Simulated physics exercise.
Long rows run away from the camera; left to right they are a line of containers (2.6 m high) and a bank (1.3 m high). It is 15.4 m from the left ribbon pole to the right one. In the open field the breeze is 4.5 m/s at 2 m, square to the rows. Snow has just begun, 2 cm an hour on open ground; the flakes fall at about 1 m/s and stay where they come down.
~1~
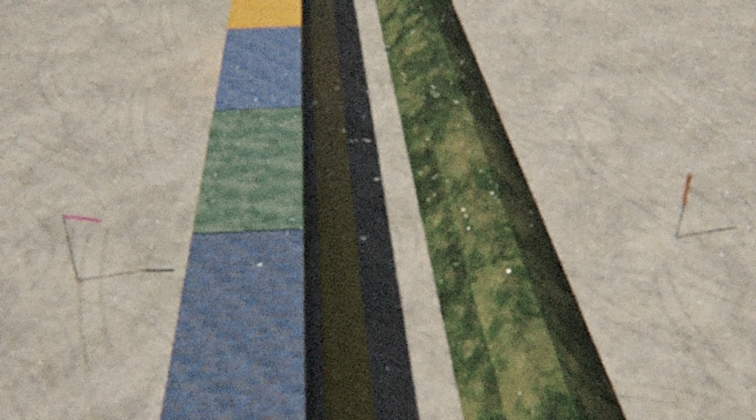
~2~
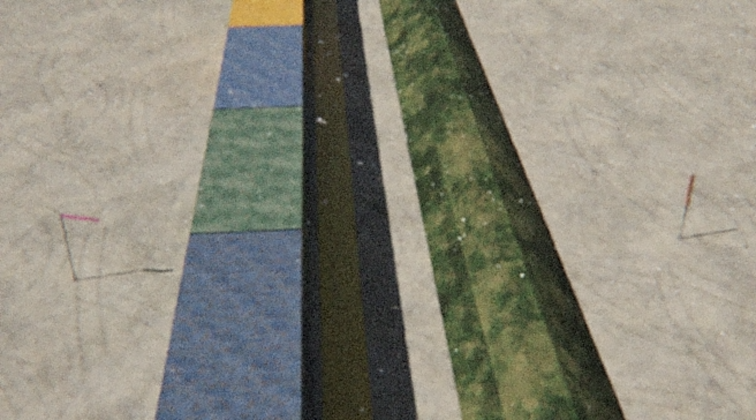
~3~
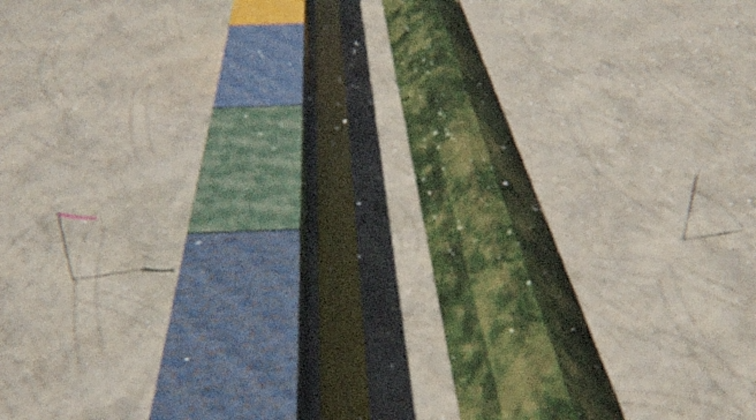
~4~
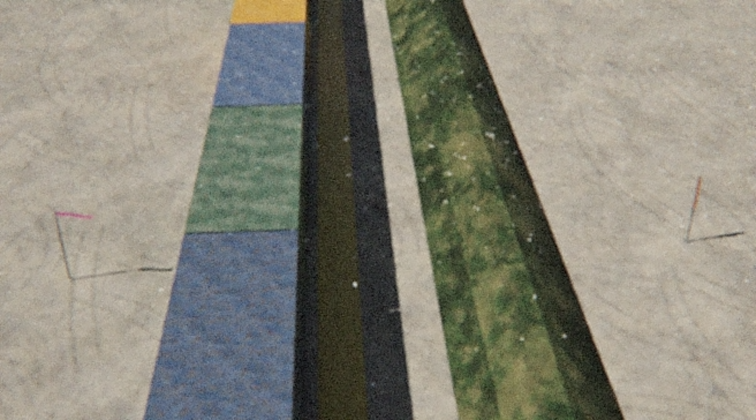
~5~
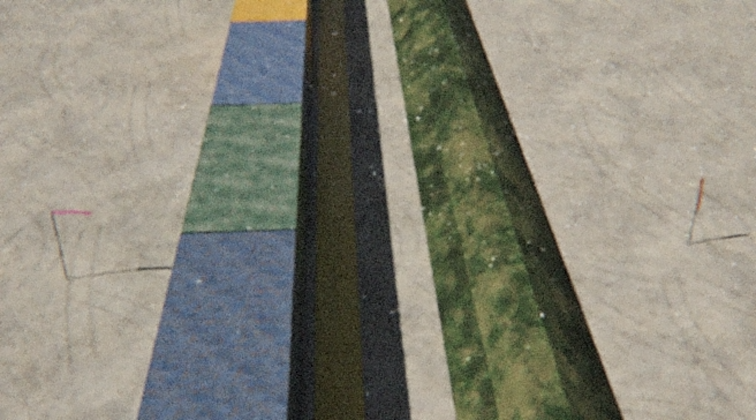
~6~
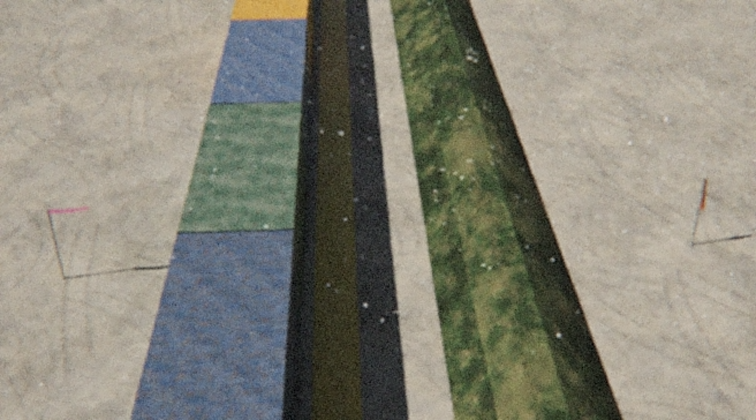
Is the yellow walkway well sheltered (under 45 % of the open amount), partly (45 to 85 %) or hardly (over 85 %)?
It gets between 45 and 85 % of the open amount.
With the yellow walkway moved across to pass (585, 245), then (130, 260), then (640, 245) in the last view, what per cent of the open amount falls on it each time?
In turn about 80 %, 100 %, 90 %.
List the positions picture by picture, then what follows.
In the first picture, the left ribbon ends at (101, 222), leaning 80 degrees to the right.
In the second picture, the right ribbon ends at (687, 206), hanging almost straight and the yellow one passes (338, 252).
In the third picture, the left ribbon ends at (97, 218), leaning 85 degrees to the right, above the rows the flakes slant 85 degrees from upright, towards the right and the top of the bank crosses (486, 173).
In the fourth picture, the right ribbon ends at (693, 209), hanging almost straight and the yellow one passes (336, 201).
In the fifth picture, the left ribbon ends at (91, 214), leaning 85 degrees to the right and above the rows the flakes slant 85 degrees from upright, towards the right.
In the sixth picture, the right ribbon ends at (702, 210), hanging almost straight and the top of the bank crosses (488, 173).
After 10 minutes open ground has 3 mm and the yellow walkway 2 mm.
After 30 minutes open ground has 10 mm and the yellow walkway 7 mm.
After 60 minutes open ground has 20 mm and the yellow walkway 15 mm, so the yellow walkway has 75 % of the open amount; the left half of it has 72 %, the right half 77 %.
